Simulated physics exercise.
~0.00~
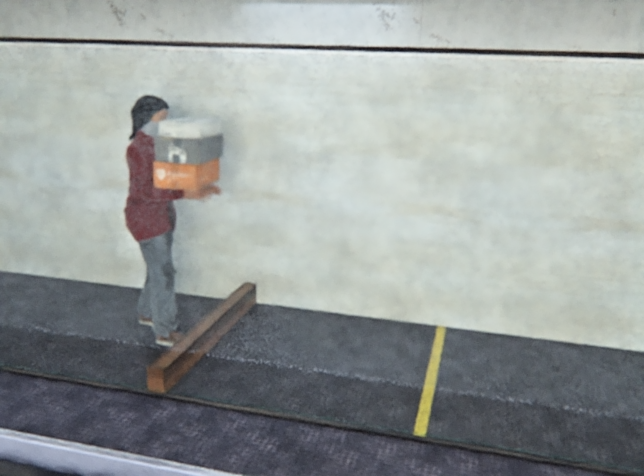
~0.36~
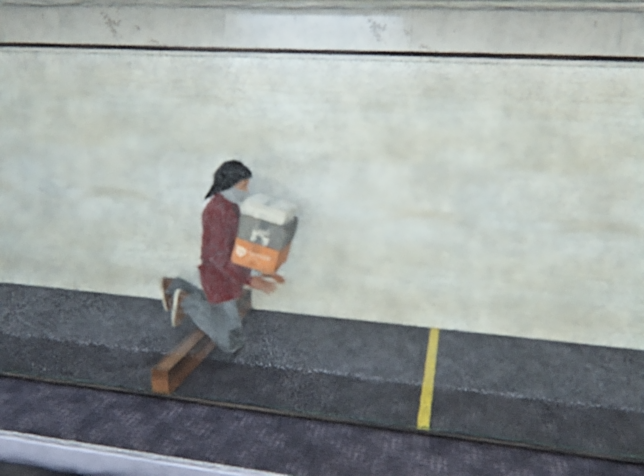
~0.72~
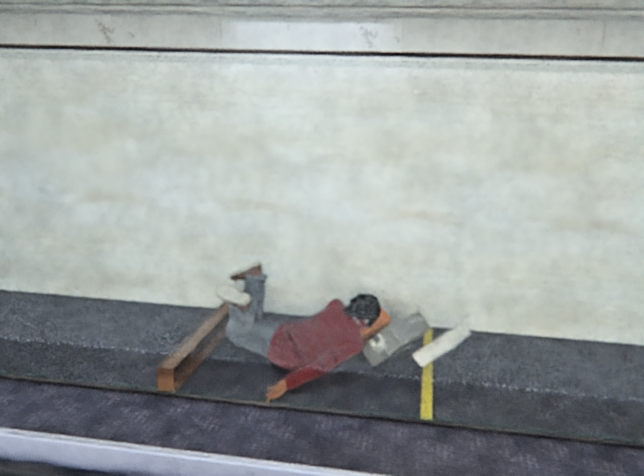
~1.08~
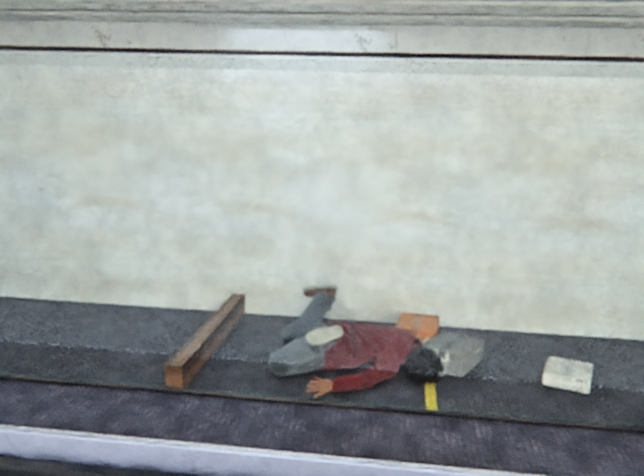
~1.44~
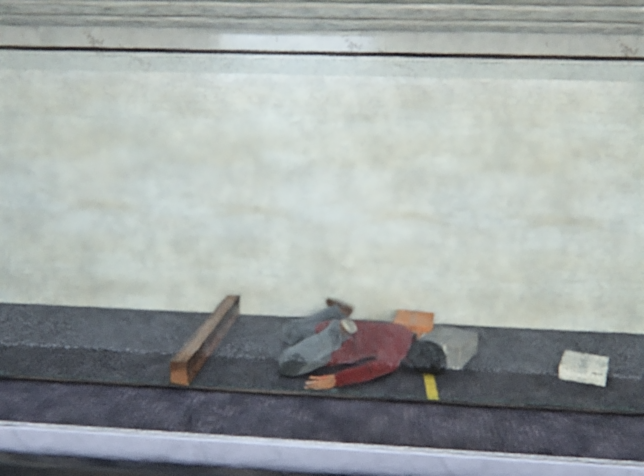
Person carrying stacked boxes pitches rightward over a low rail and sprawls face down, the grey and white boxes landing past a yellow line.
